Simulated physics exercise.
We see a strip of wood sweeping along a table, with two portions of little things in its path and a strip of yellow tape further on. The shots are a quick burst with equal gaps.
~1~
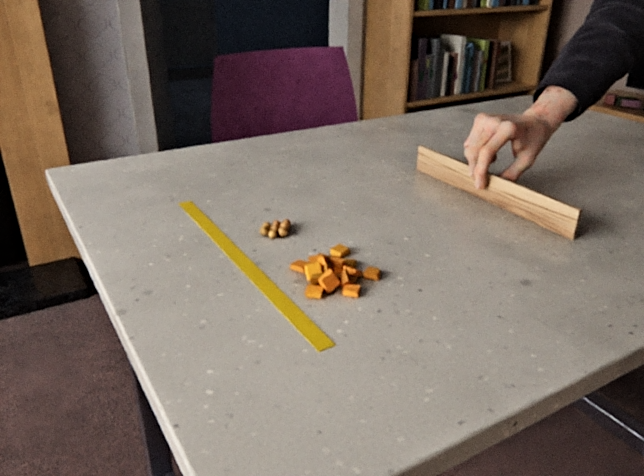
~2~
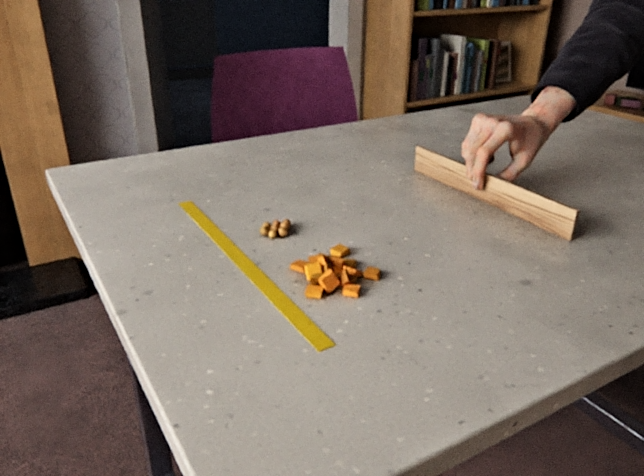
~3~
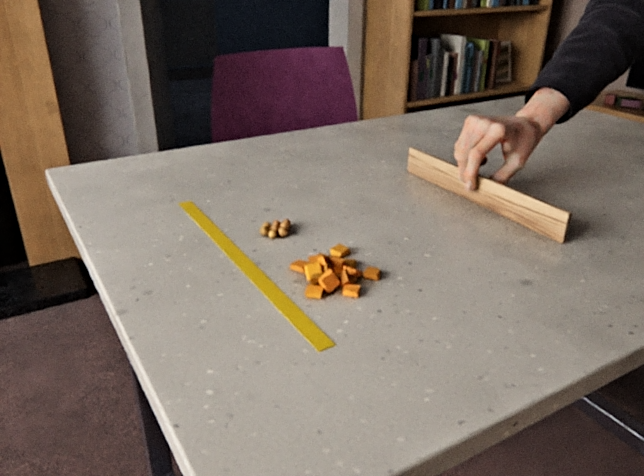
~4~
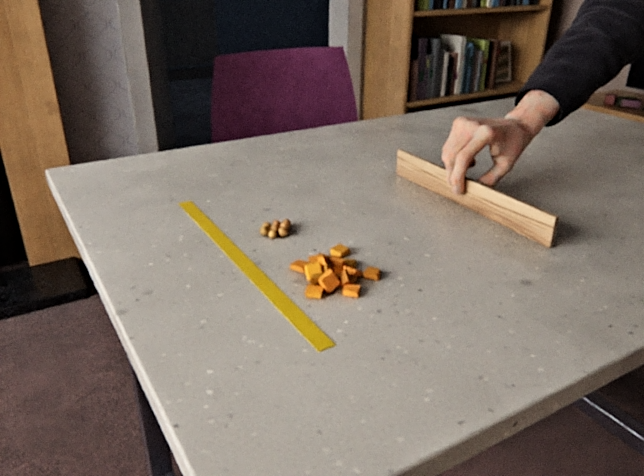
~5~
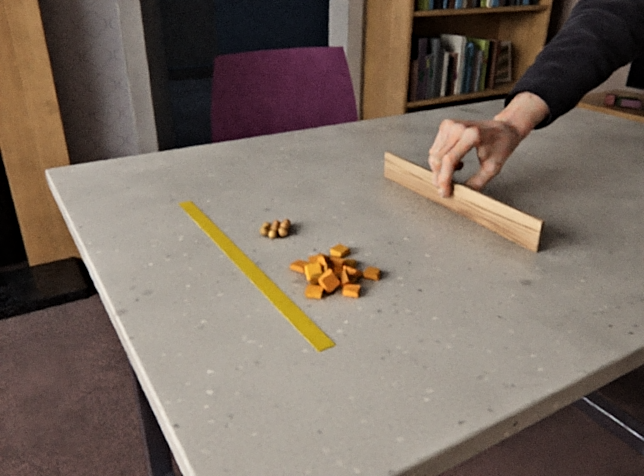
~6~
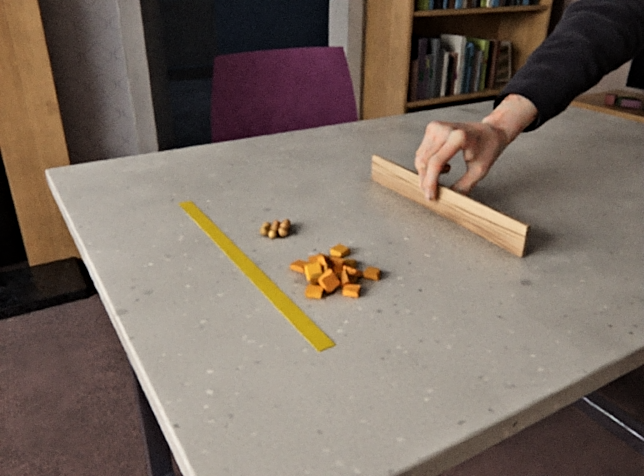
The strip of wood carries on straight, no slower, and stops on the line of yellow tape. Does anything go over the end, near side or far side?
In the end the front portion all stops short of the edge, and the back portion tumbles over the end, in part at least.
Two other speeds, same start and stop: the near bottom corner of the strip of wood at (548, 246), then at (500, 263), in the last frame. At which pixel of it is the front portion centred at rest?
First near (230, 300), then near (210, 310).
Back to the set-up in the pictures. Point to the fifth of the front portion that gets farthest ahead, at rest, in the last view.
Close to (202, 313).
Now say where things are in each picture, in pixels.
Strip of wood near (563, 217), at rest; yellow tape near (190, 208), well back from the edge; edge at (107, 299); front portion near (335, 273), a few small crackers; back portion near (275, 229), a few round wooden beads, in the first picture.
Strip of wood near (561, 218); back portion near (275, 229), in the second picture.
Strip of wood near (553, 221); front portion near (335, 273), in the third picture.
Strip of wood near (540, 225); back portion near (275, 229), in the fourth picture.
Strip of wood near (526, 229); front portion near (335, 273), in the fifth picture.
Strip of wood near (512, 233); yellow tape near (190, 208); edge at (107, 299); front portion near (335, 273); back portion near (275, 229), in the sixth picture.
Then, 0.38 s on from there, strip of wood still moving, near (341, 208); front portion all on the table, its front near (314, 292); back portion all on the table, its front near (265, 231).
Then, 0.77 s on from there, strip of wood stopped at the yellow tape; front portion all on the table, its front near (201, 312); back portion all on the table, its front near (179, 249).
Then, 1.05 s on from there, strip of wood stopped at the yellow tape; front portion all on the table, its front near (186, 324); back portion all on the table, its front near (105, 307).
In the end, strip of wood stopped at the yellow tape; front portion all on the table, its front near (186, 324); back portion the whole lot over the edge.
